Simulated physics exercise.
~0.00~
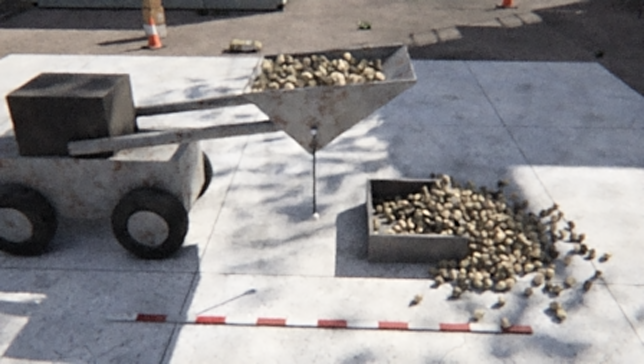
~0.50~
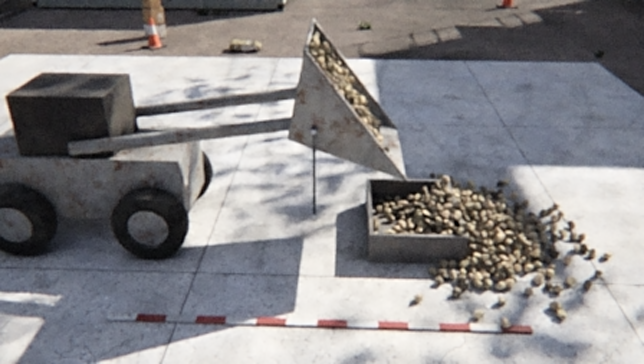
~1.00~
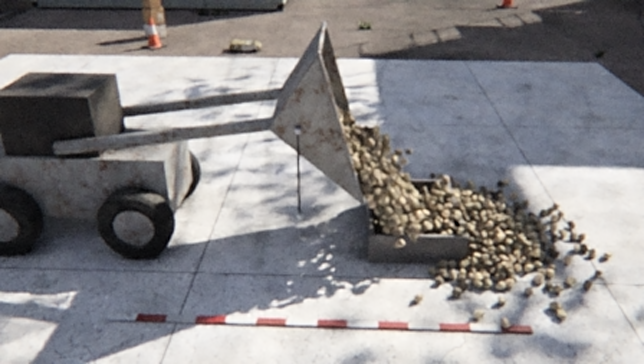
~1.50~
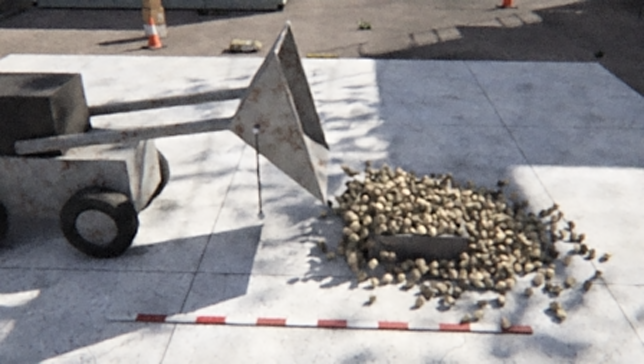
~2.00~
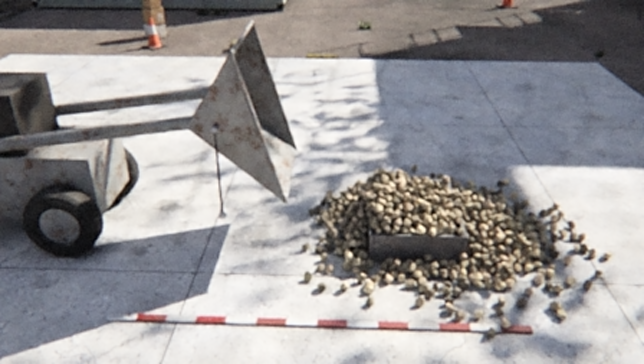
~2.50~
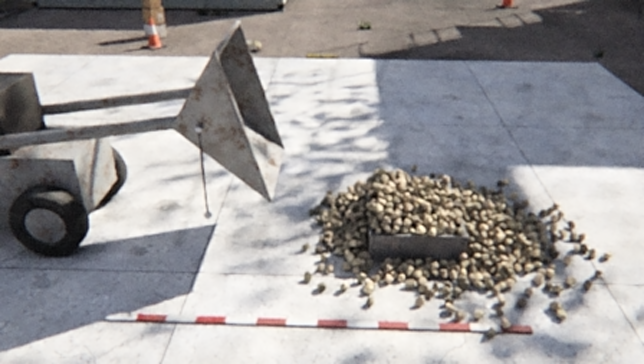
Wheeled loader tipping a bucket of stones onto a half-buried bin, then backing left, leaving a wider heap around it.
